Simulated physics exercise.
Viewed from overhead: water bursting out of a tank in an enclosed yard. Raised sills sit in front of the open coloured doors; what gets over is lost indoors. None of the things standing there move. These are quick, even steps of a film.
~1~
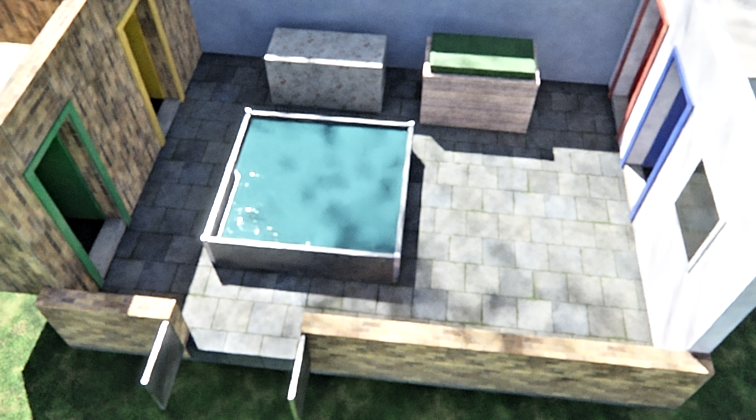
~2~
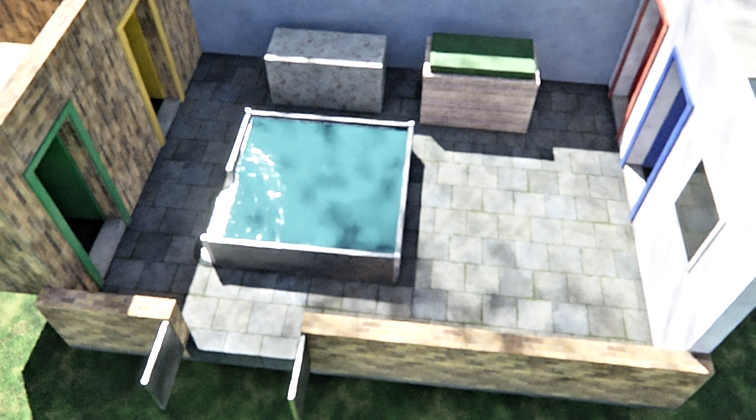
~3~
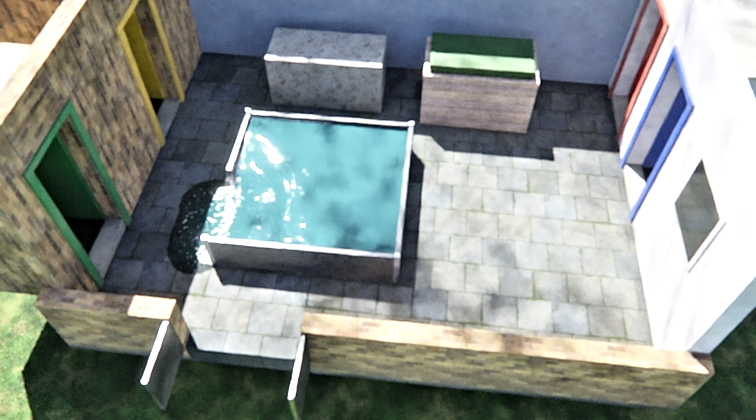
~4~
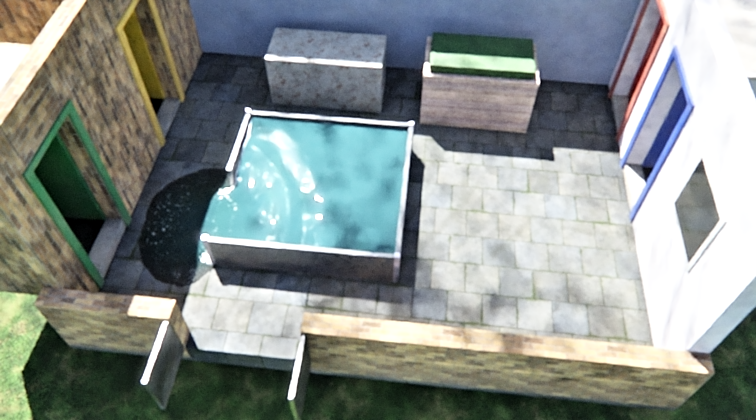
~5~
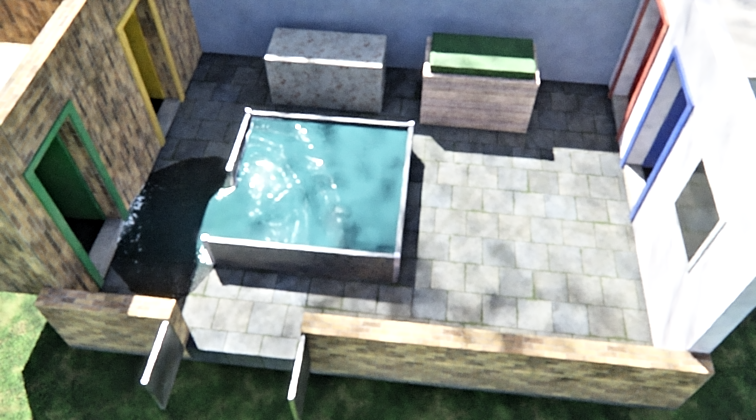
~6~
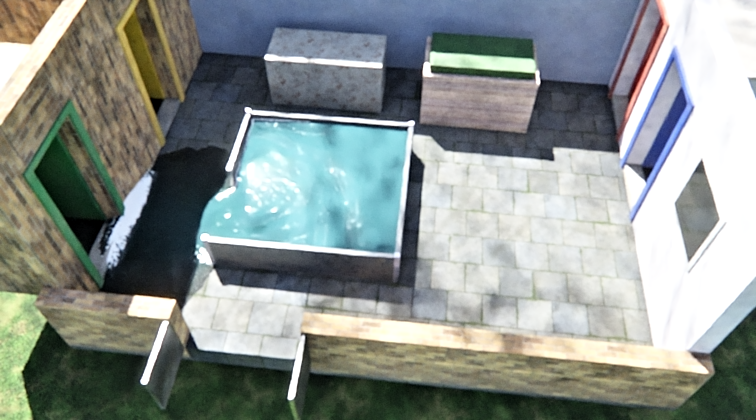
Water bursts from the left side of a raised square tank in a walled, paved yard, seen from above by a still camera. The tank holds rippling turquoise water, with a grey block and a green-topped box behind, green and yellow doorways left, red and blue ones right. The dark sheet spreads left across the paving and foams white at the green doorway.
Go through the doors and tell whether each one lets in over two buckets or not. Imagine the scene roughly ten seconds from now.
In the end the yellow door holds up fine I think. The green door gets overrun I think. The red door holds up fine I think. The blue door holds up fine I think.
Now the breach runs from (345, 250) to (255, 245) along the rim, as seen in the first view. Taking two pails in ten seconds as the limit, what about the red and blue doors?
In short: The red one lets less in, the blue one holds.
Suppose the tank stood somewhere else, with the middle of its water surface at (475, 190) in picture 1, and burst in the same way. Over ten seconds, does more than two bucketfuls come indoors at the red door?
Red: Undershoots.
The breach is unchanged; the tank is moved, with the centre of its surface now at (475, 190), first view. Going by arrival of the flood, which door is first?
Result: The green one.
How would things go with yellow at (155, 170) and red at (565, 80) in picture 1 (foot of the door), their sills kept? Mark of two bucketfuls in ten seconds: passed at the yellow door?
What follows is that the yellow door gets beyond it.
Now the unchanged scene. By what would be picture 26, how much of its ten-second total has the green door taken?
About 80 per cent.
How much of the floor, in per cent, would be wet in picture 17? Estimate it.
Around 25 percent, give or take.
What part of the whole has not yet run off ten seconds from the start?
86 per cent.
A moment on, water covers 15 % of the floor; the yellow door wet at the sill, nothing in, the green door under two buckets in, the red door not reached, the blue door not reached.
Next, water covers 25 % of the floor; the yellow door wet at the sill, nothing in, the green door over two buckets in, the red door not reached, the blue door not reached.
Then, water covers 40 % of the floor; the yellow door wet at the sill, nothing in, the green door far over two buckets in, the red door not reached, the blue door not reached.
Later, water covers 65 % of the floor; the yellow door wet at the sill, nothing in, the green door far over two buckets in, the red door not reached, the blue door not reached.
In the end, water covers 90 % of the floor; the yellow door wet at the sill, nothing in, the green door far over two buckets in, the red door wet at the sill, nothing in, the blue door wet at the sill, nothing in.
